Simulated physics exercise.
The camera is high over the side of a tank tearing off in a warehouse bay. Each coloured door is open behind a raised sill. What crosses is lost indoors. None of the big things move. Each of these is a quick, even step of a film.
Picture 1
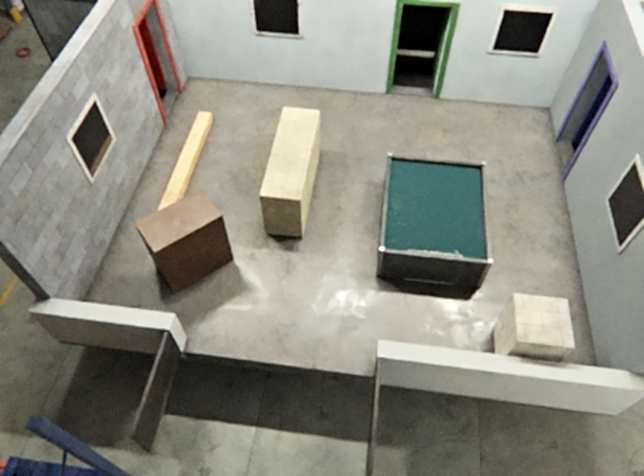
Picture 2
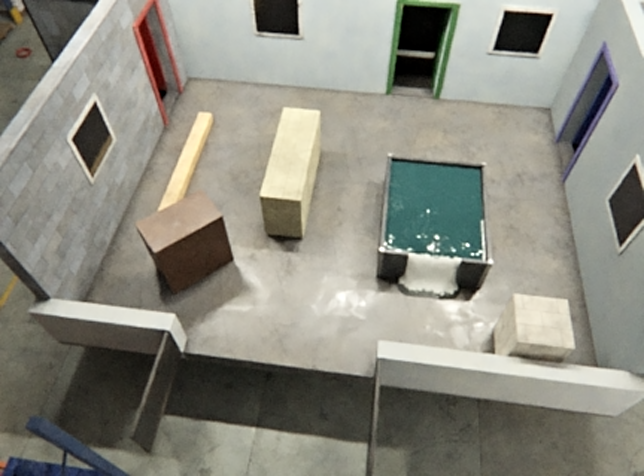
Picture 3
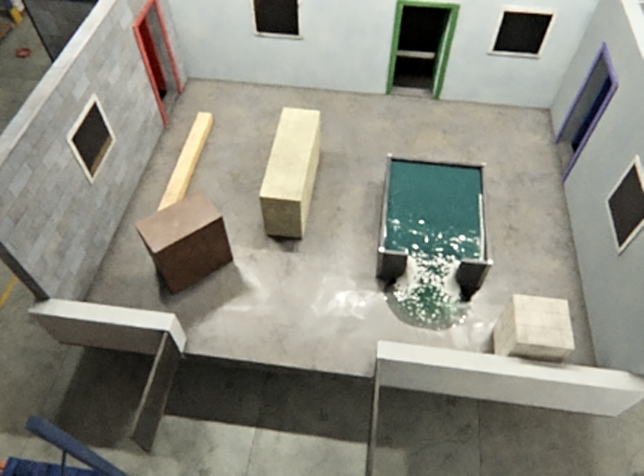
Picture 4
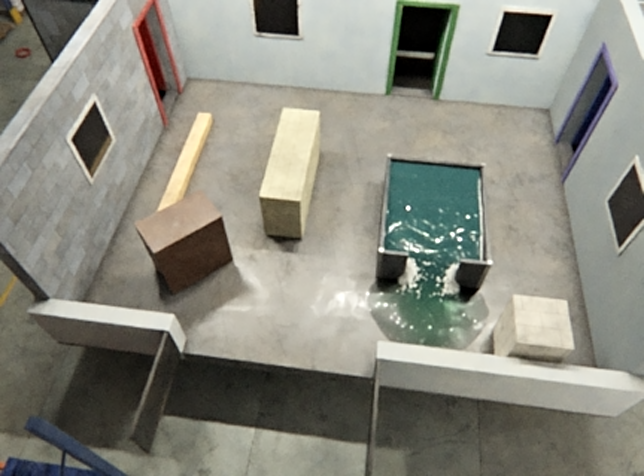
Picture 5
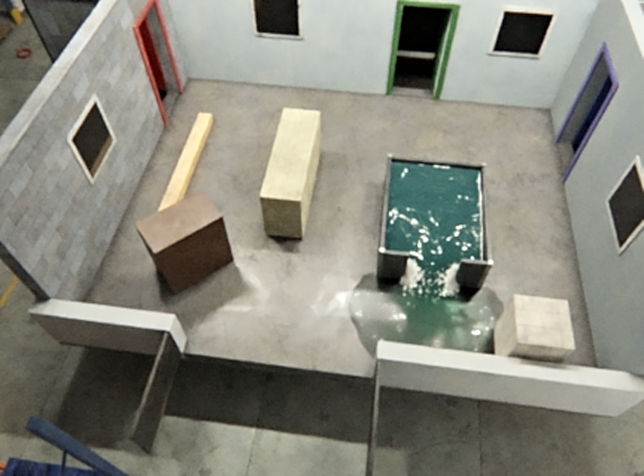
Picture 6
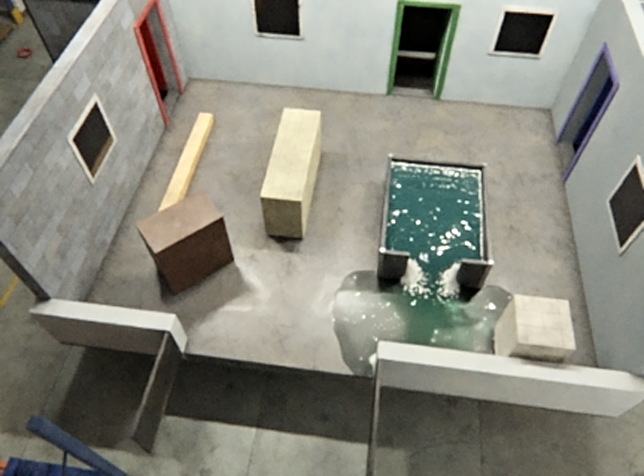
Green water burst through the near side of a dark tank in a walled room, poured onto the grey floor, and spread into a widening puddle that reached the low white front wall and pale block.
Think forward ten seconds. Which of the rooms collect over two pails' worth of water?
The green door collects two pails or less; the red door collects two pails or less; the blue door collects two pails or less.
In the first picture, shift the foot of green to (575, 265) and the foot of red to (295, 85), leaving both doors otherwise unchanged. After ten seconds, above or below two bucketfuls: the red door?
Here the red door remains within bounds.
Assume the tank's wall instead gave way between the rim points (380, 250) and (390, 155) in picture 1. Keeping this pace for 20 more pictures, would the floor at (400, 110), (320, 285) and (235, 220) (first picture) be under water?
Taken one by one: Sodden, then sodden, then sodden.
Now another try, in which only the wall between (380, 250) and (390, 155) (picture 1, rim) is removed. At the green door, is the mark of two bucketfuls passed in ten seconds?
Green: Exceeds it.
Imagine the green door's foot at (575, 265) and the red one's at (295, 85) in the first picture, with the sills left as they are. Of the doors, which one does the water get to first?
It would be the green-painted one.
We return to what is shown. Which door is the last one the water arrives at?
Answer is the door marked red.
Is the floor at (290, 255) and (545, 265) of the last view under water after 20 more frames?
The first spot is inundated and the second inundated.
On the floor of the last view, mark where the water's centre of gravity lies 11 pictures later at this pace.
At about (432, 272).
A moment on, water covers 10 % of the floor; the green door not reached, the red door not reached, the blue door not reached.
Next, water covers 15 % of the floor; the green door not reached, the red door not reached, the blue door not reached.
Then, water covers 35 % of the floor; the green door not reached, the red door not reached, the blue door not reached.
Later, water covers 50 % of the floor; the green door not reached, the red door not reached, the blue door wet at the sill, nothing in.
In the end, water covers 80 % of the floor; the green door wet at the sill, nothing in, the red door wet at the sill, nothing in, the blue door wet at the sill, nothing in.
